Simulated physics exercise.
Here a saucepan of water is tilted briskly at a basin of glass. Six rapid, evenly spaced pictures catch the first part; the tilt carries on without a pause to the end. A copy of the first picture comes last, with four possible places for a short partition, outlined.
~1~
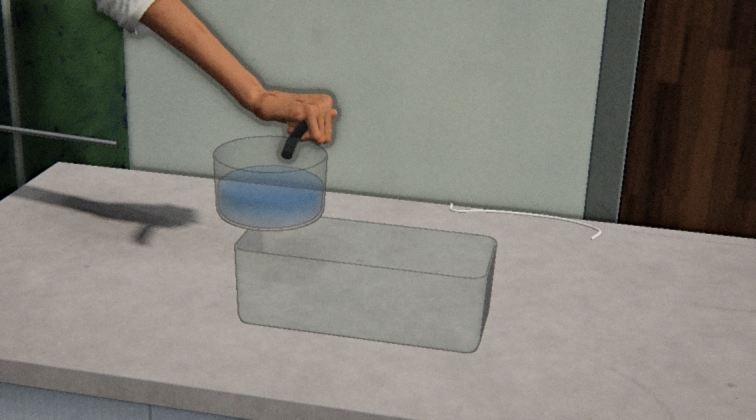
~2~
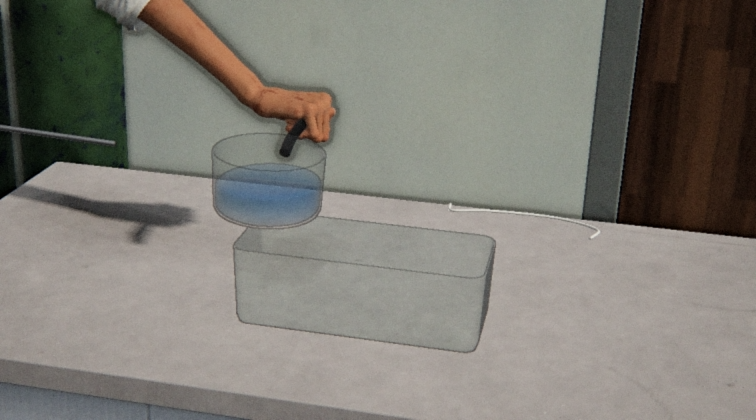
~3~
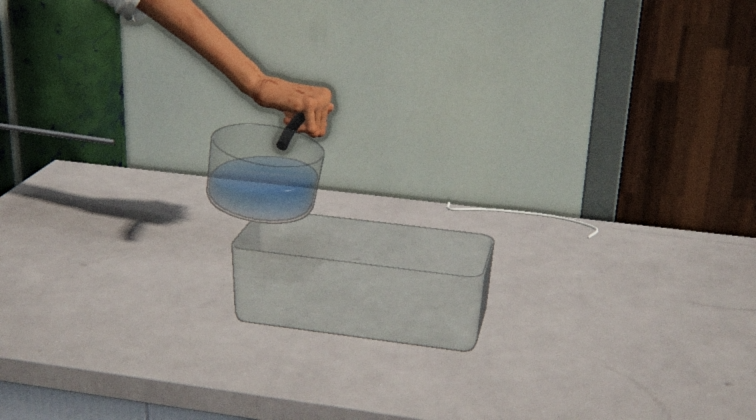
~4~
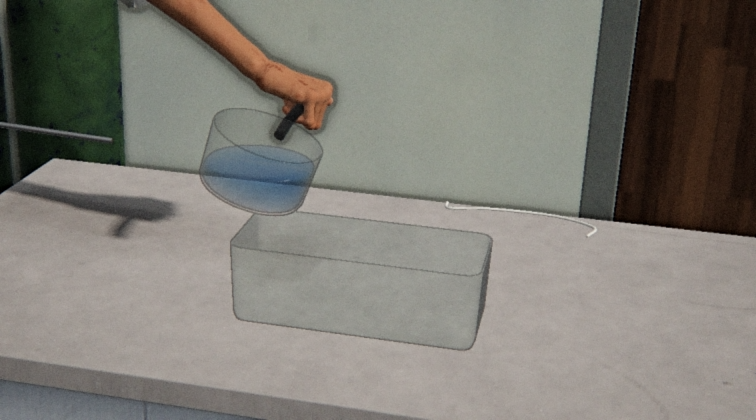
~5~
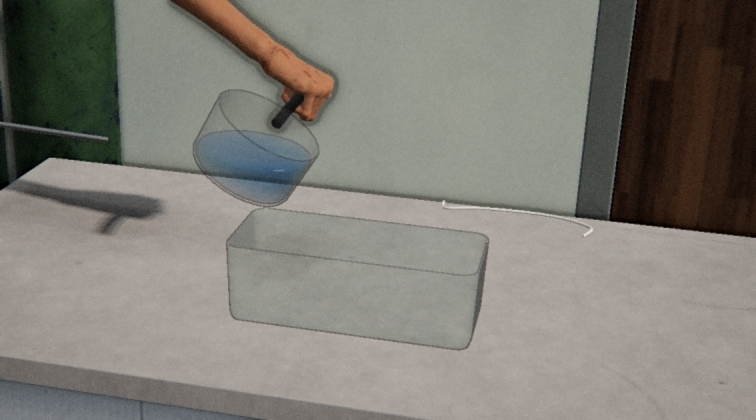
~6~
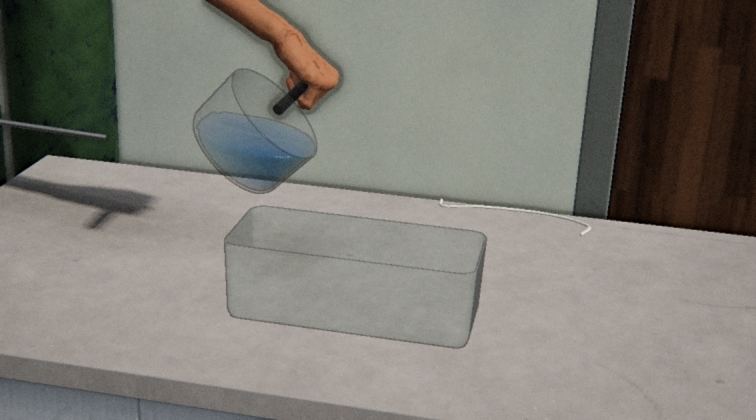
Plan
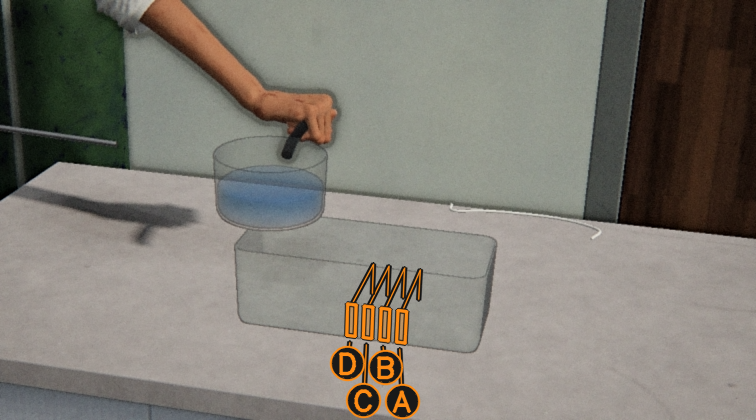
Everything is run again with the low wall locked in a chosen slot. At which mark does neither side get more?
Slot B does it best.
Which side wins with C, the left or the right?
More ends on the right.
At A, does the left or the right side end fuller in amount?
The left side.
In orange, A at (399, 348); B at (383, 346); C at (366, 344); D at (349, 342).
With A, about 88 % ends left of the wall and 10 % right of it.
With B, about 51 % ends left of the wall and 47 % right of it.
With C, about 16 % ends left of the wall and 83 % right of it.
With D, about 8 % ends left of the wall and 91 % right of it.
